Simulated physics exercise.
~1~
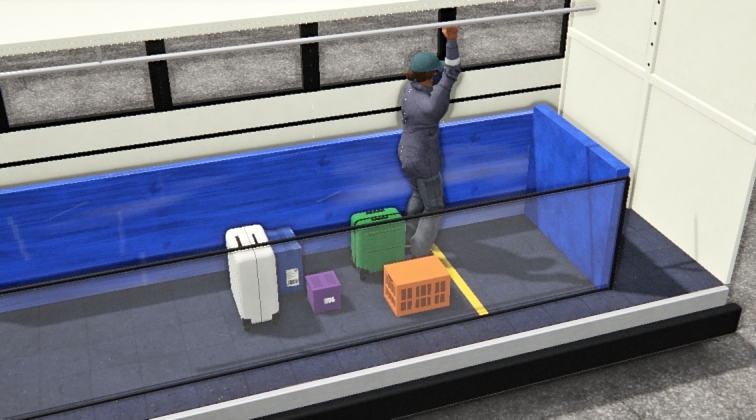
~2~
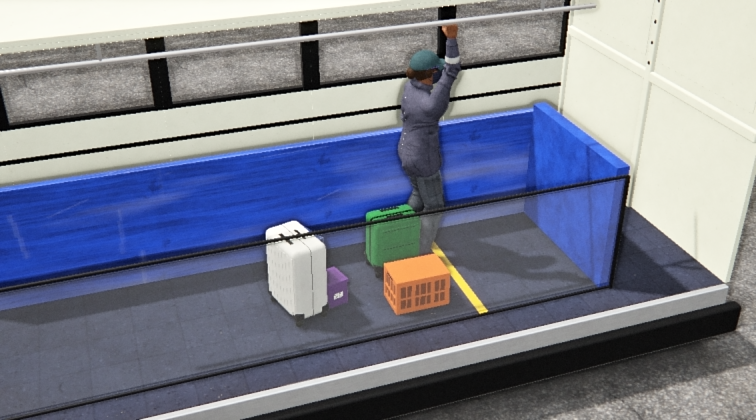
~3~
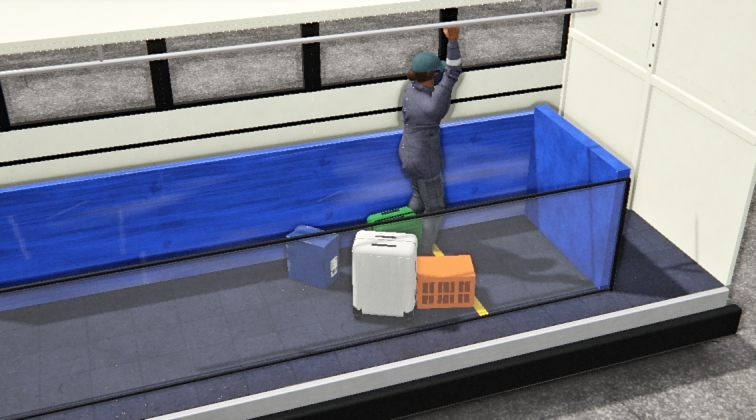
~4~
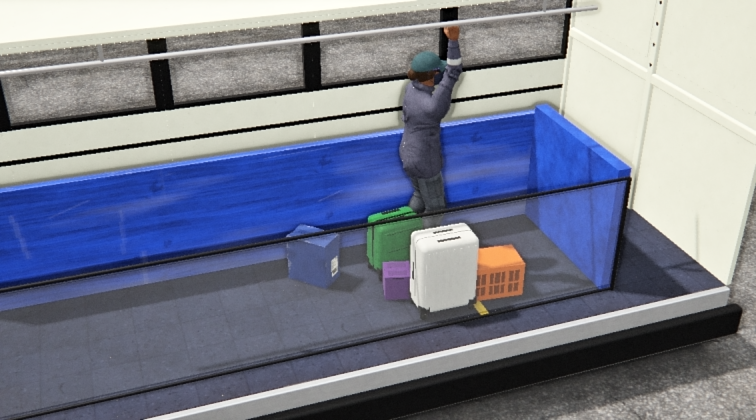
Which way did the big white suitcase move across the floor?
The big white suitcase moved to the right, staying upright as it went.
A big white suitcase slid right across the floor of a blue-walled bay, and an orange crate ended up over the yellow line while the suitcase stayed upright behind it, as a worker in a teal cap stood holding on overhead.
